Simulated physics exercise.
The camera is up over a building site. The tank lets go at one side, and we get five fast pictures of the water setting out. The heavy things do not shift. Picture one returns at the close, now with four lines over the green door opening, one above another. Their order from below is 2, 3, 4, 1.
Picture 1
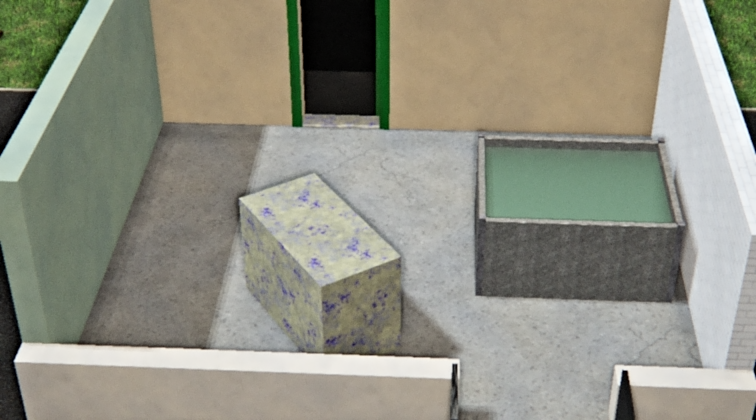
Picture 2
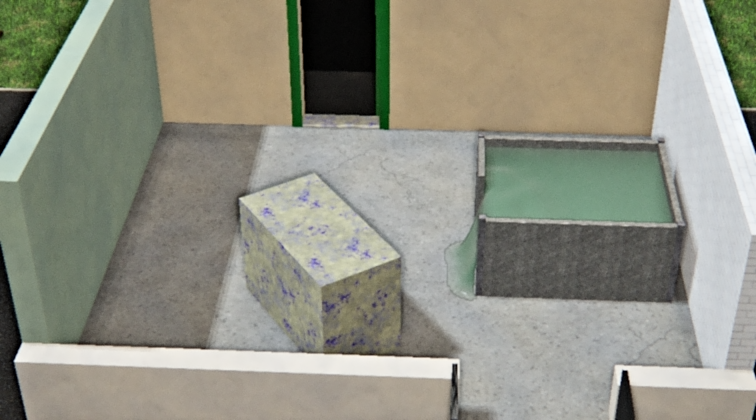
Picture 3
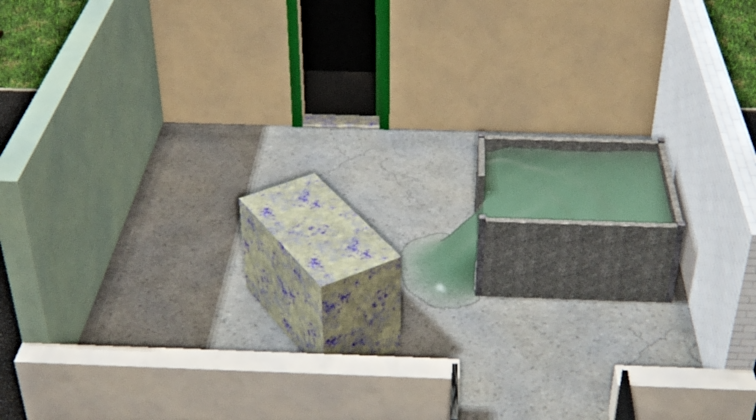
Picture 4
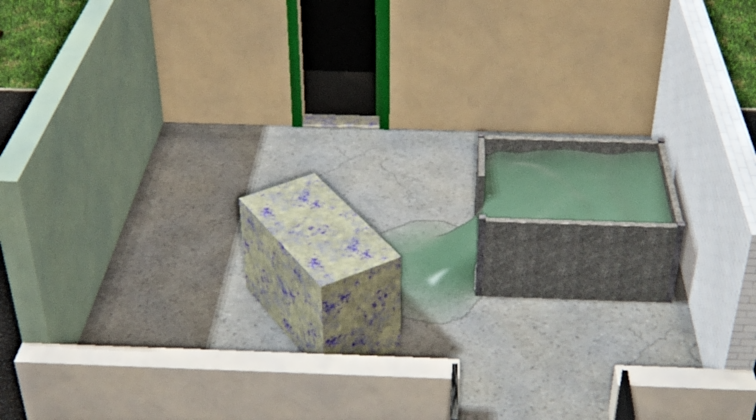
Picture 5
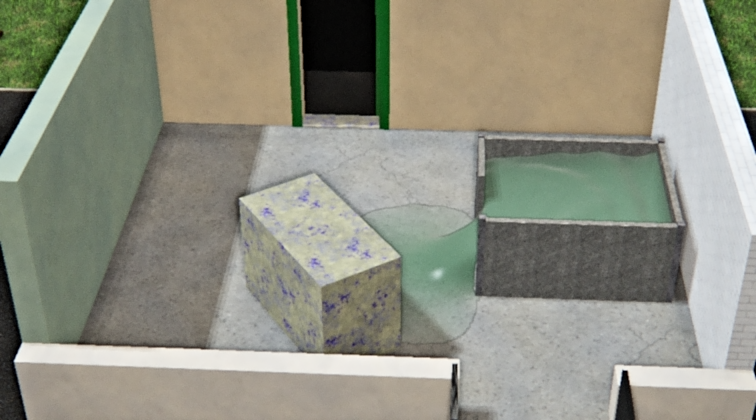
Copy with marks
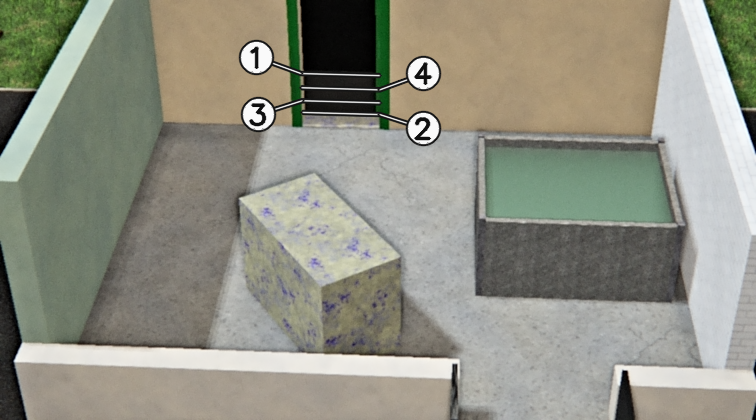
Walled building site seen from above, green water pouring from a tank's left side and spreading across concrete to a speckled block.
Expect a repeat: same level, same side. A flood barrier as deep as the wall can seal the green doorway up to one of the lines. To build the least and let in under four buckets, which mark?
I would pick height 2.
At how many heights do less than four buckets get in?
All of the four.
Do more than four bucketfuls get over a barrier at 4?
No.
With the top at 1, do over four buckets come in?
No, not at all.
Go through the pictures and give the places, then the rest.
The first frame shows water in the tank at rest, its middle at (575, 186); foot of the green doorway at (341, 127); open gate at (537, 358).
The second frame shows front seen at (465, 243), 1 % of the ground wet.
The third frame shows front seen at (465, 300), 3 % of the ground wet.
The fourth frame shows front seen at (420, 310), 6 % of the ground wet.
The fifth frame shows front seen at (419, 331), 11 % of the ground wet.
On the marked copy, 1 at (340, 74); 2 at (341, 113); 3 at (340, 101); 4 at (340, 88); from the bottom up 2, 3, 4, 1.
Choosing 1, nothing gets over.
Choosing 2, nothing gets over.
Choosing 3, nothing gets over.
Choosing 4, nothing gets over.
